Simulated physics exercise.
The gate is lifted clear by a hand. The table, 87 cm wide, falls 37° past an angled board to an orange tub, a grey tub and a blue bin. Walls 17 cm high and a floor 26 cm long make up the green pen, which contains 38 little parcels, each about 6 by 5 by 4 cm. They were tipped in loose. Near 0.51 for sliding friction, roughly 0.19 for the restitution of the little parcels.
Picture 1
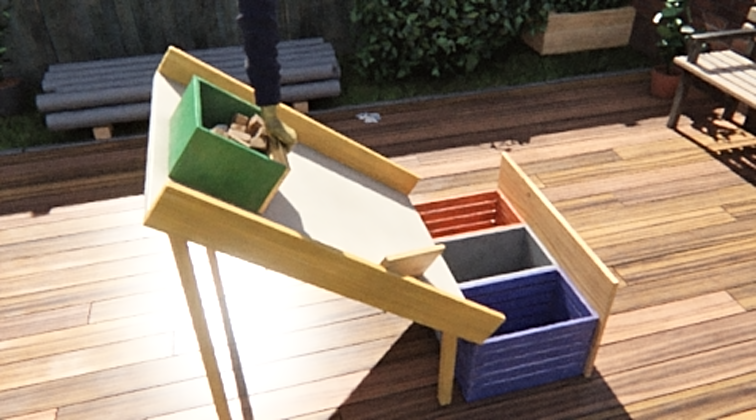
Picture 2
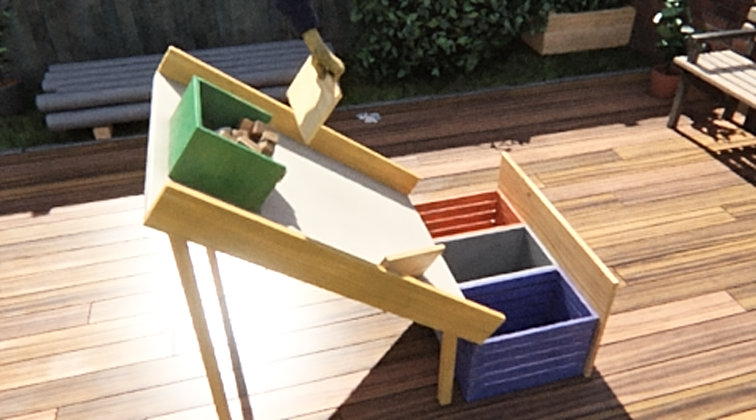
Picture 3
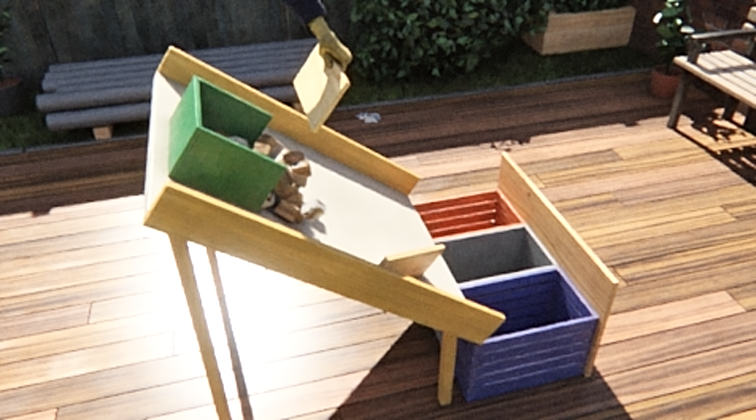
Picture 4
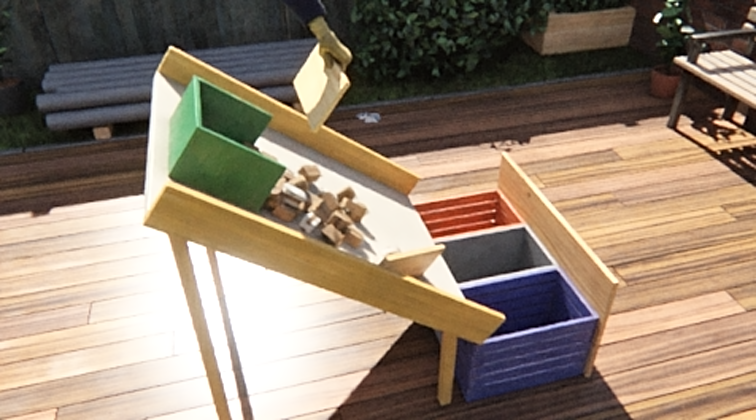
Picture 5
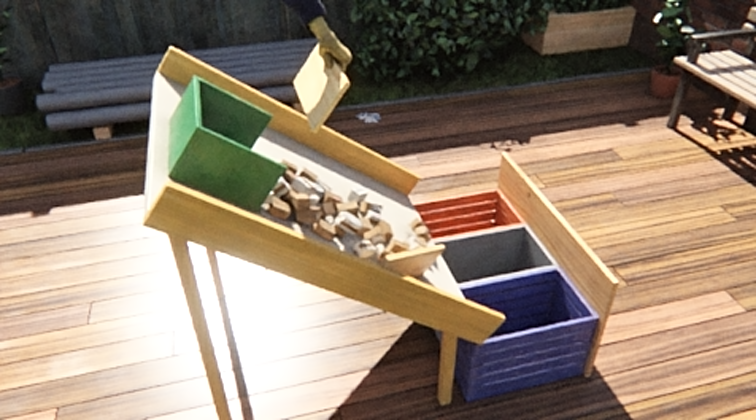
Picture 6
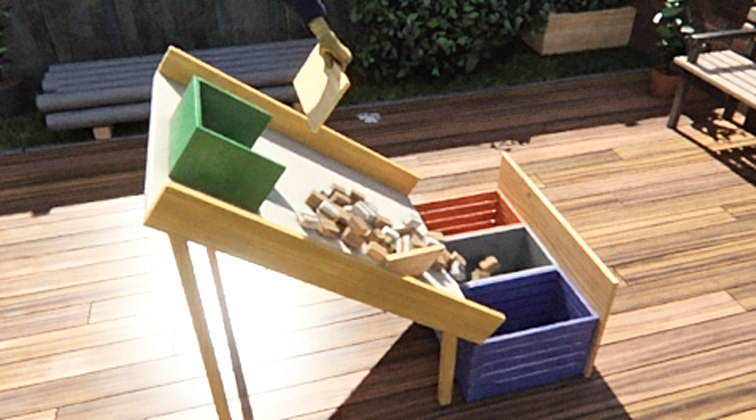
A heap of little parcels slid down the sloping table after a gloved hand lifted the gate from the green pen, and a few dropped into the grey tub beside the blue bin.
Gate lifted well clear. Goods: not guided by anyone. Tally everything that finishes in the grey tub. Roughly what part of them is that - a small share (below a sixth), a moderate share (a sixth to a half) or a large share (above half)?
It is a large share, above half.
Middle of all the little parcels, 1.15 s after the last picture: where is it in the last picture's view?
Around (492, 298).
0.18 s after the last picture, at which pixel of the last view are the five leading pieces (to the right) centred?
Centre: Approx. (507, 291) px.
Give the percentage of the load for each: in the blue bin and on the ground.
Roughly 5 and 0 per cent.
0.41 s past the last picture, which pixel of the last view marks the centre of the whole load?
Roughly at pixel (487, 291).
Then, 0.18 s after the last picture, 11 in the grey tub, 25 on the slope and 2 in the air.
Then, 0.41 s after the last picture, 29 in the grey tub, 5 on the slope and 4 in the air.
Then, 0.74 s after the last picture, 35 in the grey tub, 1 on the slope and 2 in the air.
Outcome (1.15 s after the last picture), 37 in the grey tub and 1 in the blue bin. Asked share, 37 of 38, 97 per cent.
